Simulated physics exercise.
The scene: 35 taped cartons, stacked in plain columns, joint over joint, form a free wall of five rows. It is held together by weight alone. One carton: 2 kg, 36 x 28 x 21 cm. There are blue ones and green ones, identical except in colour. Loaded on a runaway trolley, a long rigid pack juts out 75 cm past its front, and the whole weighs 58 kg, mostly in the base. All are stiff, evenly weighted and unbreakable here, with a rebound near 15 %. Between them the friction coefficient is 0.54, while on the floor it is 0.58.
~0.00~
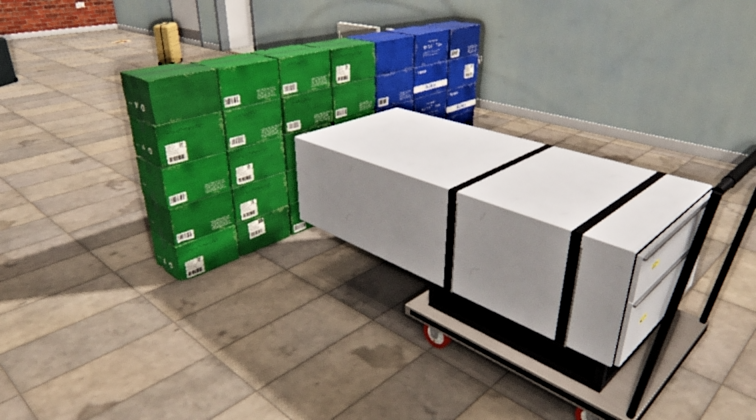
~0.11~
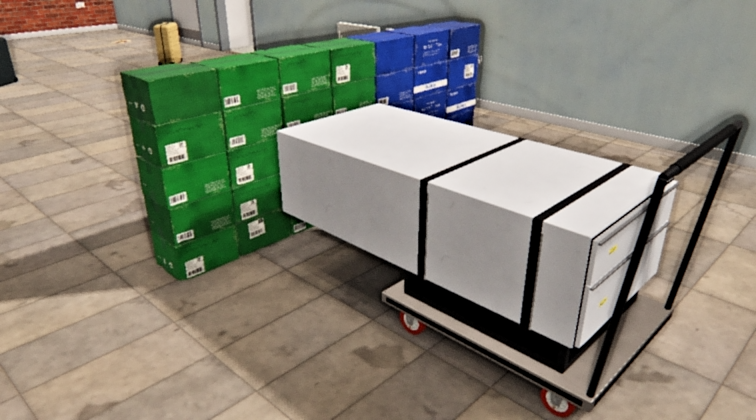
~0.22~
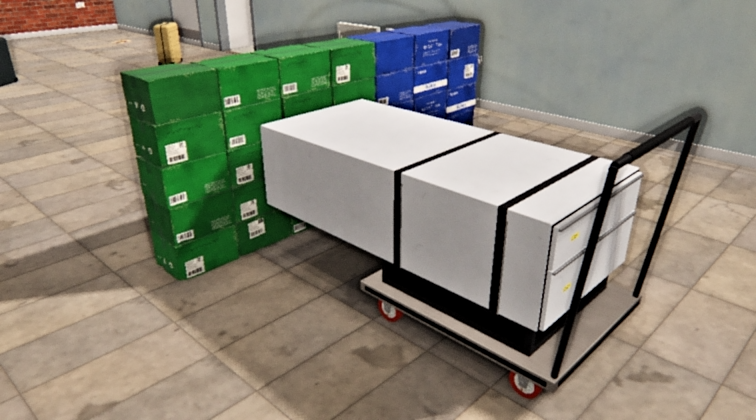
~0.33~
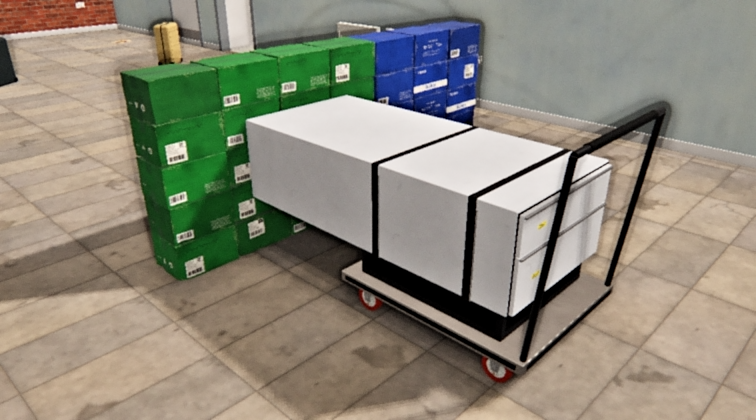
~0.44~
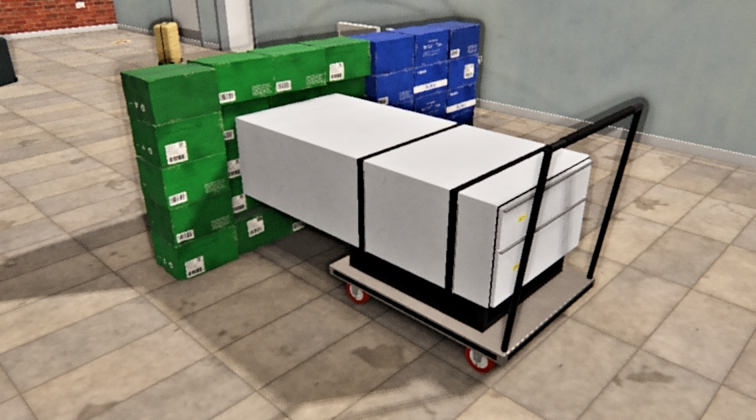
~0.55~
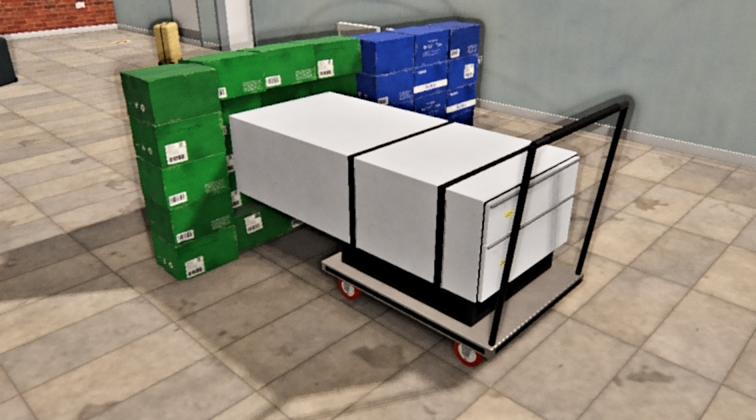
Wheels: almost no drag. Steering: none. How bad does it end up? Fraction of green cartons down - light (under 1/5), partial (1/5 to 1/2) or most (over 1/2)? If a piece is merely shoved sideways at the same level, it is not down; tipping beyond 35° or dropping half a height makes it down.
Most.
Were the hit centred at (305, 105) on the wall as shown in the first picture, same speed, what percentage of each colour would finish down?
Result - green: 80 percent, blue: 0 percent.
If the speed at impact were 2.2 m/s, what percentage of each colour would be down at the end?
Down at the end: Green 60 per cent, blue 0 per cent.
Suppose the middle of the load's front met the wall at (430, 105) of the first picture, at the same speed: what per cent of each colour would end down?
Then green ends 0 per cent down and blue 80 per cent.
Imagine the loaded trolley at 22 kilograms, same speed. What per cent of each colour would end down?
Down at the end: Green 0 per cent, blue 0 per cent.
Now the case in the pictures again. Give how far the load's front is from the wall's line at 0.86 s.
Position: Approx. 25 cm beyond.
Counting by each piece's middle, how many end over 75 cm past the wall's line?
About 8 pieces.
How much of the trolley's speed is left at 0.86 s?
Roughly 0.3 m/s.
After 0.66 s, load 20 cm past the wall's line, still rolling; none of the 20 green cartons down (0 of 35 in all colours); top green carton leaning 11°.
After 0.86 s, load 26 cm past the wall's line, still rolling; none of the 20 green cartons down (0 of 35 in all colours); top green carton leaning 29°, 6 cm lower.
After 1.06 s, load 31 cm past the wall's line, still rolling; 12 of the 20 green cartons down (12 of 35 in all colours); top green carton leaning 60°, 35 cm lower.
After 1.28 s, load 36 cm past the wall's line, still rolling; 12 of the 20 green cartons down (12 of 35 in all colours); top green carton on its side.
At rest (2.6 s), load 46 cm past the wall's line, stopped; 12 of the 20 green cartons down (12 of 35 in all colours); top green carton on its side; top blue carton unmoved. That is 60 per cent. As the last picture would show them, middles, top green carton near (242, 140), top blue carton near (450, 40).
